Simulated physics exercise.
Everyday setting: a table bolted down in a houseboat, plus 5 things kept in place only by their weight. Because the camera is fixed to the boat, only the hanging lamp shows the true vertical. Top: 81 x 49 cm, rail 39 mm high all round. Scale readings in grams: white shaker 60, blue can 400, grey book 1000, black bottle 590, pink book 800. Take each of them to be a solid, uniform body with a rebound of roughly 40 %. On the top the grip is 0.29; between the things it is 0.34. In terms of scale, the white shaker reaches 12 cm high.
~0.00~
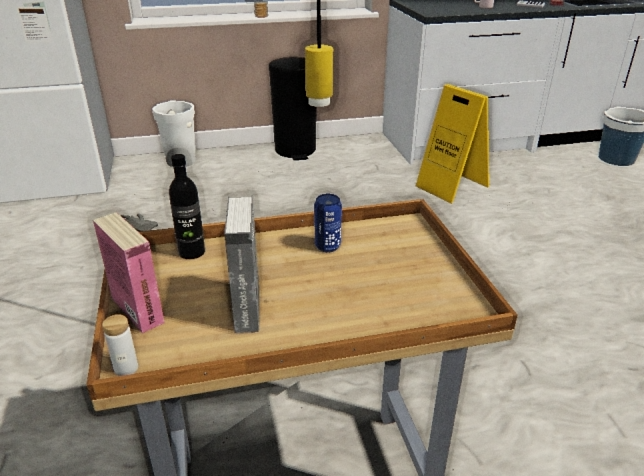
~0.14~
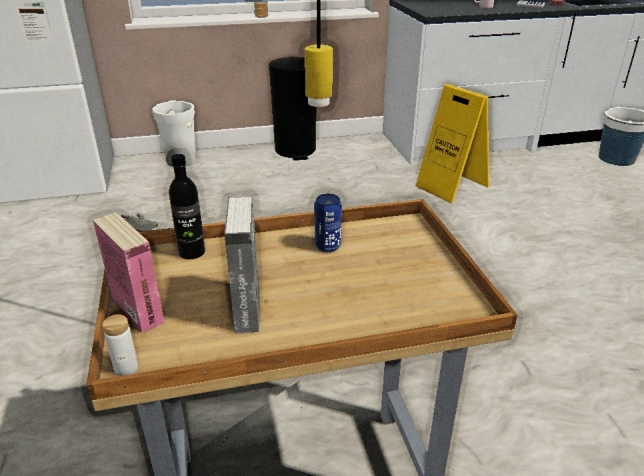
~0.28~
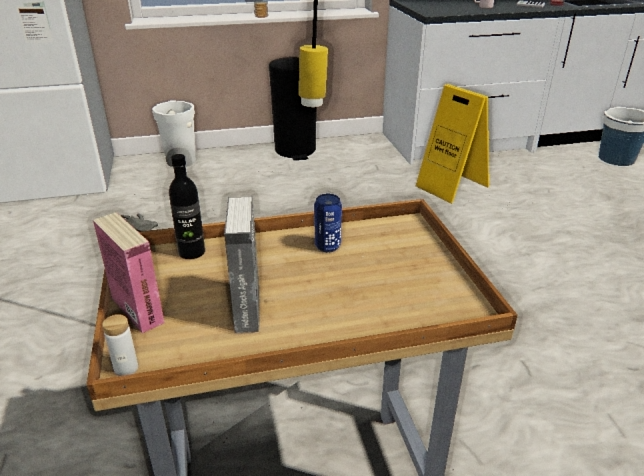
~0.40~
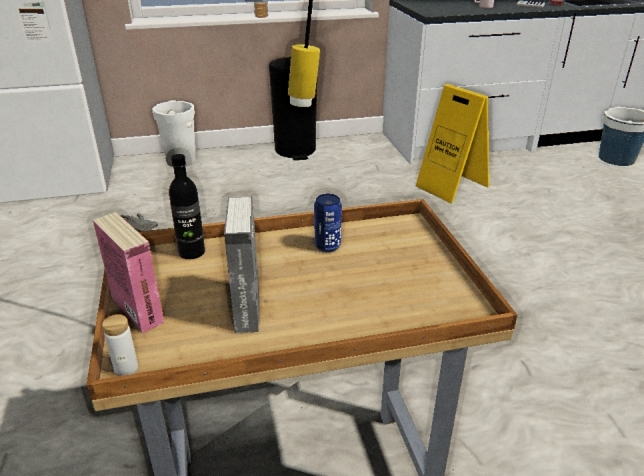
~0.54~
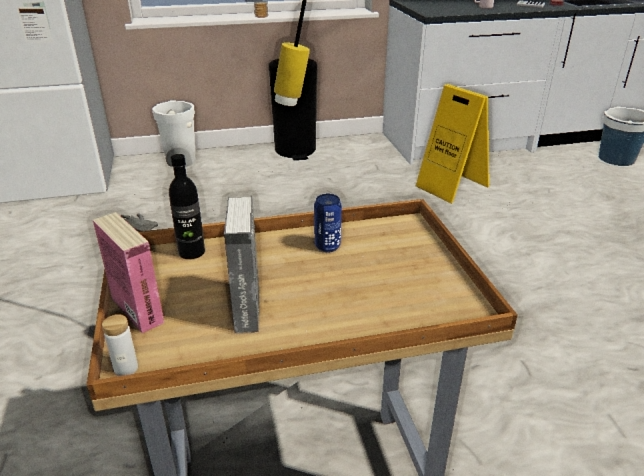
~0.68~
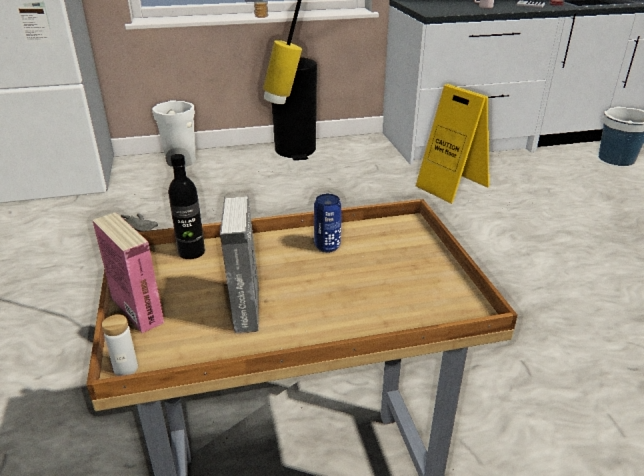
A wooden table with books, a bottle and a can stays put while a yellow hanging lamp swings left.
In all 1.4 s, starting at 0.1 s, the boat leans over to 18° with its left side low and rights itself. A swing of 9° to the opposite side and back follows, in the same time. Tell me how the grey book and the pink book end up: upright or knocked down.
Grey book - knocked down; pink book - knocked down.
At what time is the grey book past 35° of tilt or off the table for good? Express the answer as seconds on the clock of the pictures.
At around 0.9 seconds on the pictures' clock.
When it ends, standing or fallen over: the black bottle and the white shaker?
Final state - black bottle: Goes over; white shaker: Remains on its base.
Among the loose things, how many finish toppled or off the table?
Tally: 3.
After 1.08 s, heel 12°, left side down; pink book now off the table; grey book 72° off its base near (176, 294); black bottle 19° off its base.
After 1.28 s, heel 4°, left side down; grey book 72° off its base near (161, 298); black bottle 73° off its base; white shaker moved 2 cm.
After 1.48 s, boat level; grey book on its side near (161, 305); black bottle on its side; white shaker moved 2 cm.
After 1.78 s, heel 3°, right side down; grey book on its side near (162, 306); black bottle on its side; white shaker moved 2 cm.
In the end (3.5 s), off the table and tipped over, pink book; toppled on the table, grey book and black bottle; the other 2 under 5 cm from the start. At the end, from the last picture's camera, grey book near (164, 306).
